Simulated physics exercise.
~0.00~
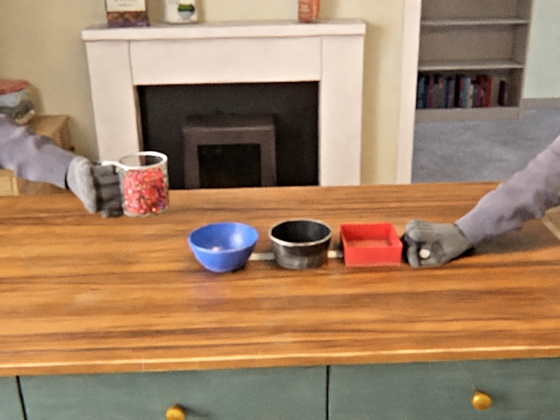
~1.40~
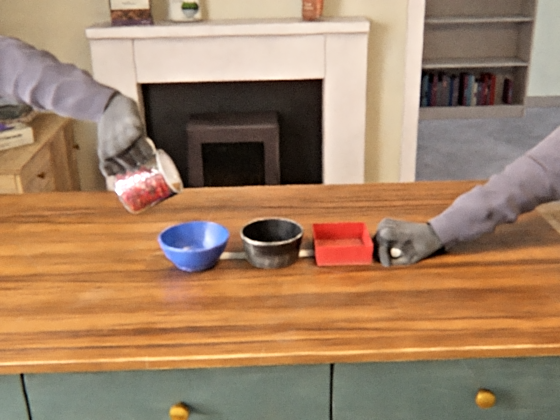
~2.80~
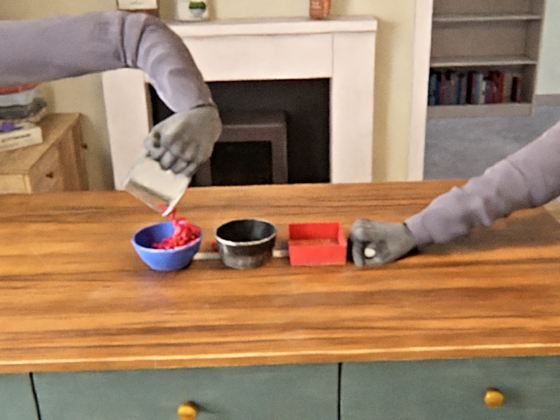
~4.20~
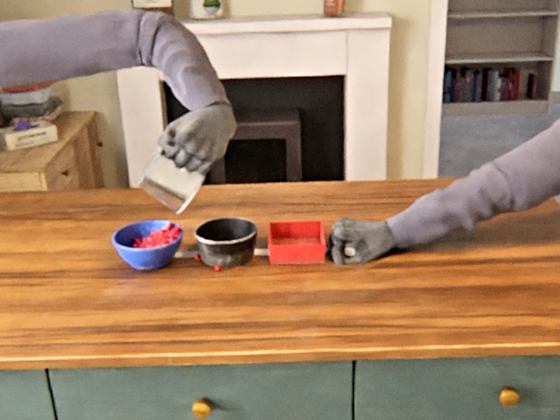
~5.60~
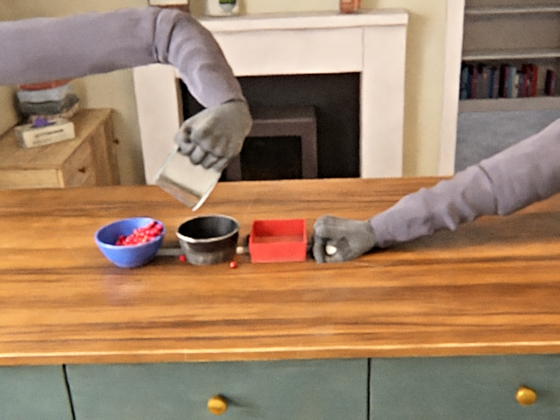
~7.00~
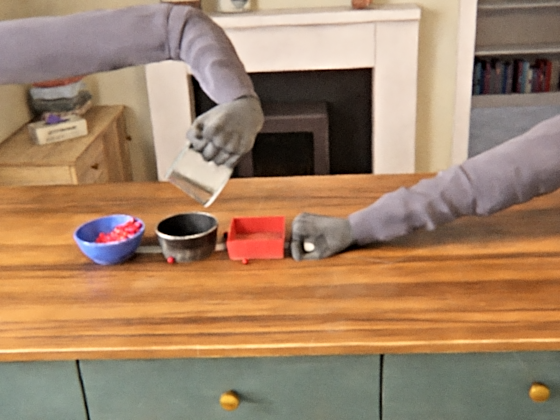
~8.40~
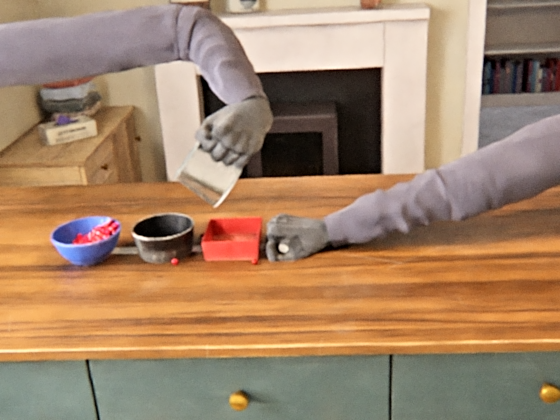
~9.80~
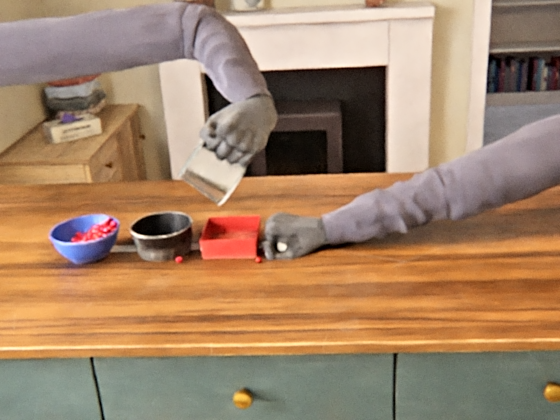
Gloved hand tipping red berries from a cup into a blue bowl while another slides the joined row of containers left.
